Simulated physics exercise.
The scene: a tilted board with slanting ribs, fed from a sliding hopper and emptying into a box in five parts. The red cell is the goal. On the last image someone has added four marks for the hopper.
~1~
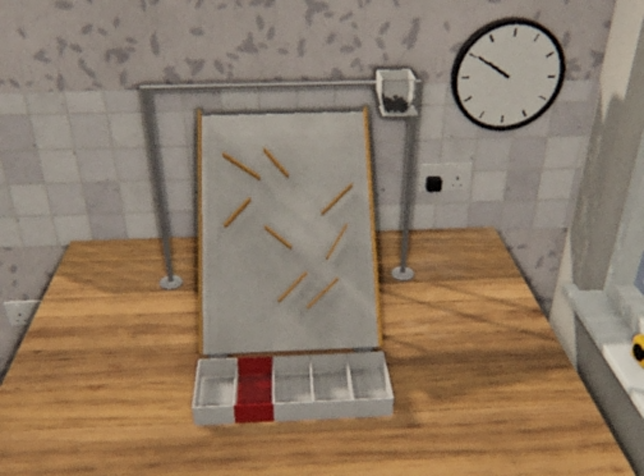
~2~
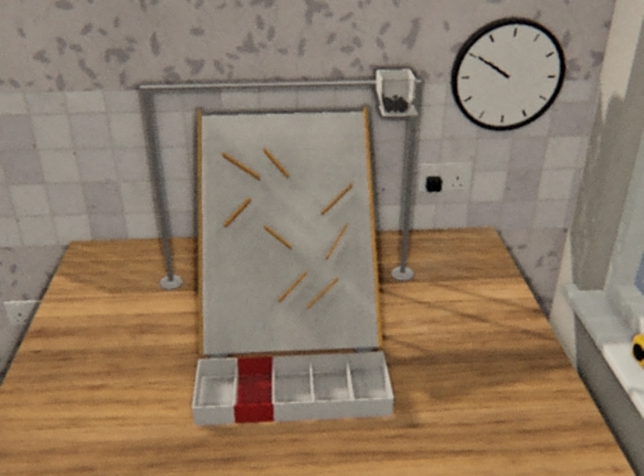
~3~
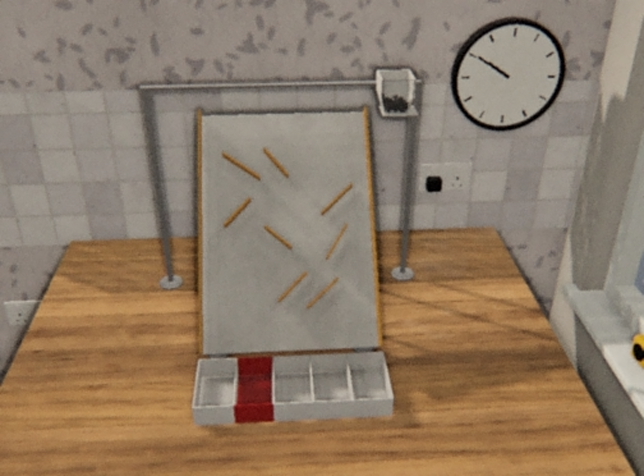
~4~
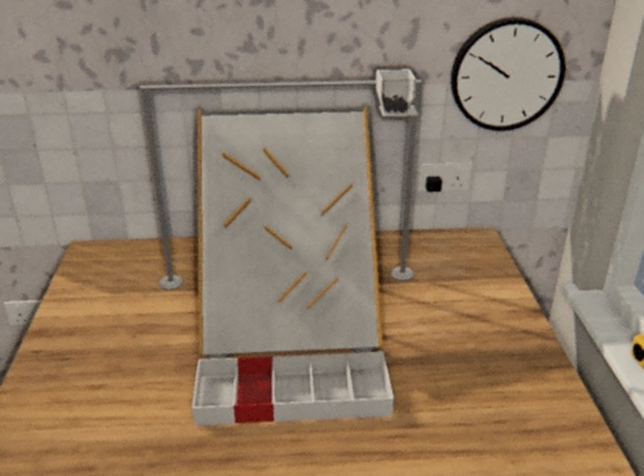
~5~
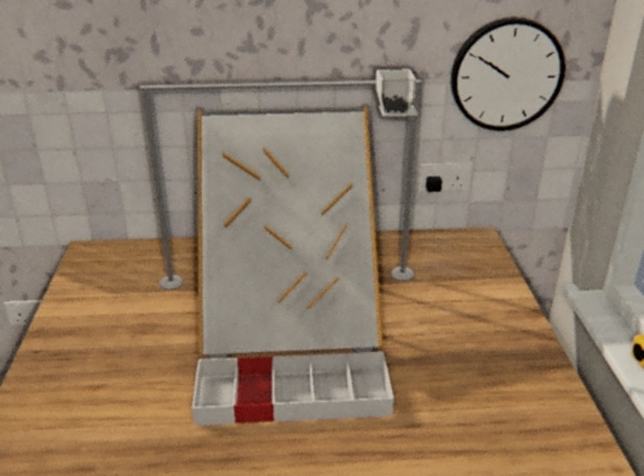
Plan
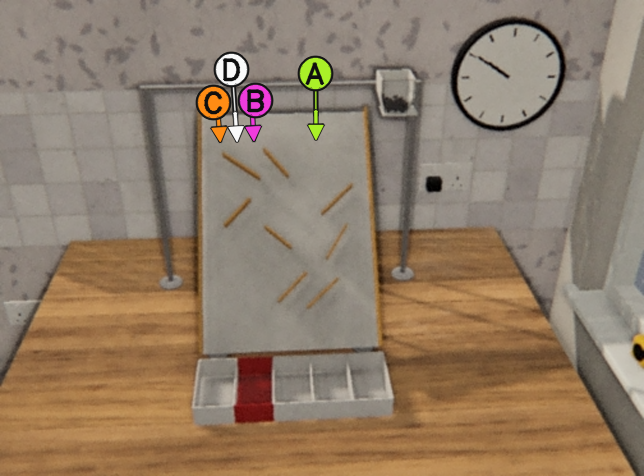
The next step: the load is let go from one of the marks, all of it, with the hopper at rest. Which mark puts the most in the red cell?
A.
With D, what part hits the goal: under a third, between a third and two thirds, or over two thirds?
It is under a third.
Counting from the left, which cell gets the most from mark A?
The second from the left.
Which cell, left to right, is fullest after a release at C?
The first.
On the marked copy, mark A meets the board at (316, 134); mark B meets the board at (253, 135); mark C meets the board at (219, 136); mark D meets the board at (236, 136).
Choosing A, about half in the red cell, about half in other cells.
Choosing B, about a quarter in the red cell, about half in other cells, a small part held on the board.
Choosing C, a small part in the red cell, about two thirds in other cells, a stray few held on the board, about a quarter outside the box.
Choosing D, a small part in the red cell, about half in other cells, about a quarter held on the board, a small part outside the box.
